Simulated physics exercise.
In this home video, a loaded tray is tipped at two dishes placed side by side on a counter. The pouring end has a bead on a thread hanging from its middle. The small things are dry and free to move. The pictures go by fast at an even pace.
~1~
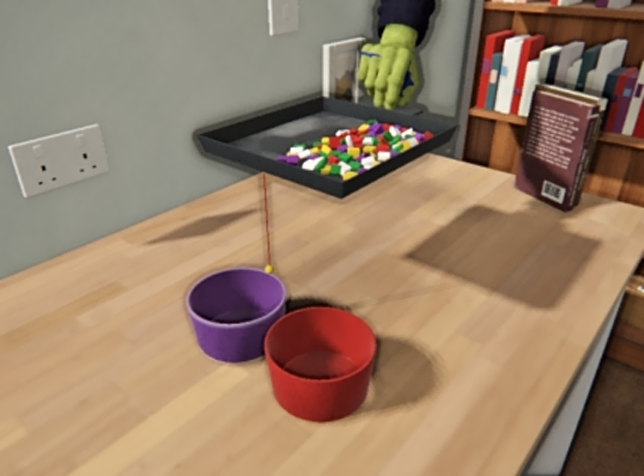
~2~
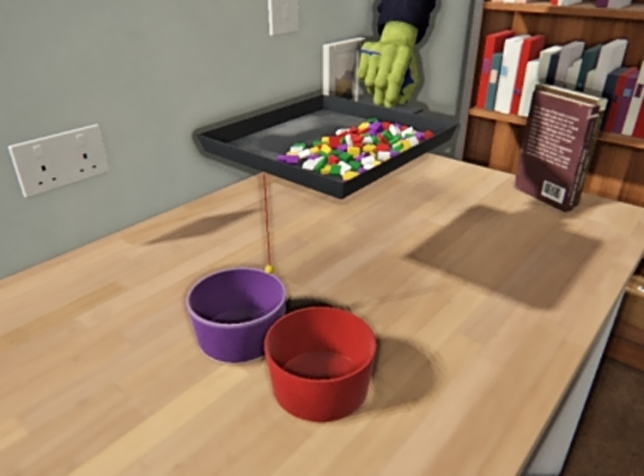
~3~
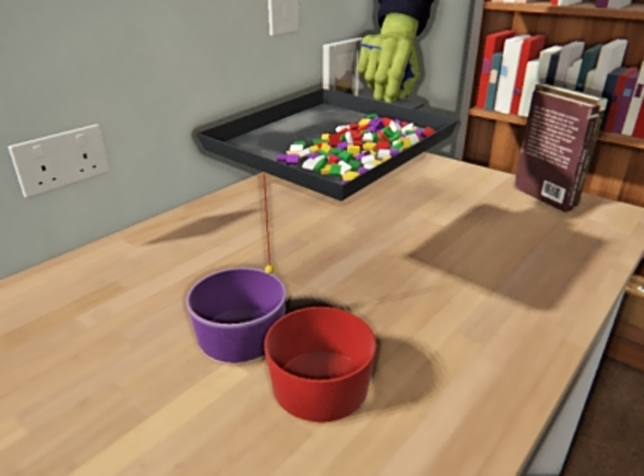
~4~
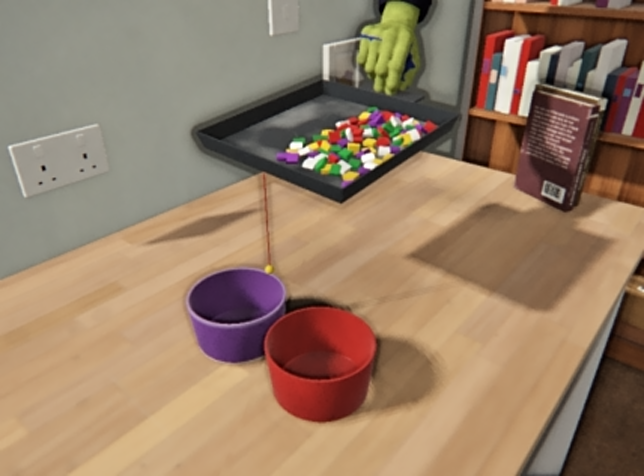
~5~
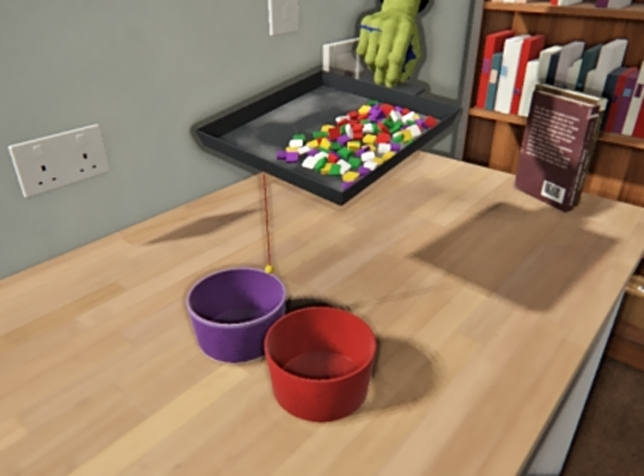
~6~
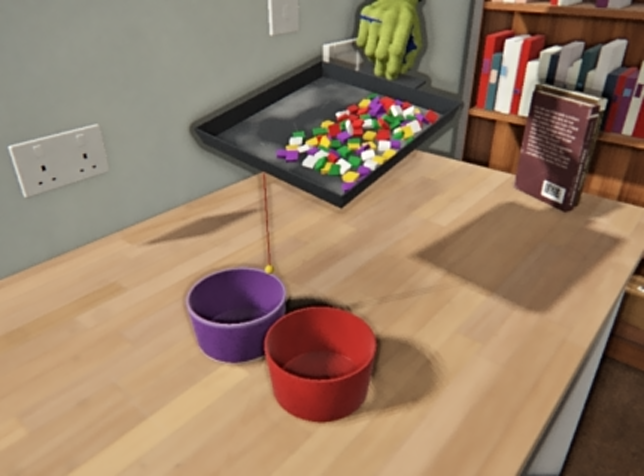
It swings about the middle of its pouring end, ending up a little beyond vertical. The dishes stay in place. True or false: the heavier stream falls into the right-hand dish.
True.
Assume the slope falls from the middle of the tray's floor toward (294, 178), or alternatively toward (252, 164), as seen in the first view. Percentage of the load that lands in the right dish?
Respectively 80 % and 0 %.
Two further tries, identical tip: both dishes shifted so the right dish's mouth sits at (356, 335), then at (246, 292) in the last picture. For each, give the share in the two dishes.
80 per cent, then 0 per cent.
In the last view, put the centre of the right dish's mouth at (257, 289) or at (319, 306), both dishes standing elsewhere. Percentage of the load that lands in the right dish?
Trial 1: 0 percent; trial 2: 90 percent.
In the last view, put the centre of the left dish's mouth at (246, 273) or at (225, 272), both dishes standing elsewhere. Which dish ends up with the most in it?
Try 1 - the dish at right; try 2 - the dish at right.
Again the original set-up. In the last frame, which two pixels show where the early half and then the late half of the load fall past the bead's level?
It goes through near (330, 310) first, then near (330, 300).
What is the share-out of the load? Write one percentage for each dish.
Left dish 0, right dish 70 %.
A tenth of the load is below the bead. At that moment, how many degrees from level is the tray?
It sits at roughly 75°.
Soon, tray tipped steeply; nearly all on the tray; a stray few in the air.
A while on, tray tipped right over; about a quarter on the tray; about half in the right dish; a small part outside both; about a quarter in the air.
Towards the end, tray tipped past a quarter turn; most in the right dish; about a quarter outside both.
Finally, tray tipped past a quarter turn; most in the right dish; none in the left dish; about a quarter outside both.
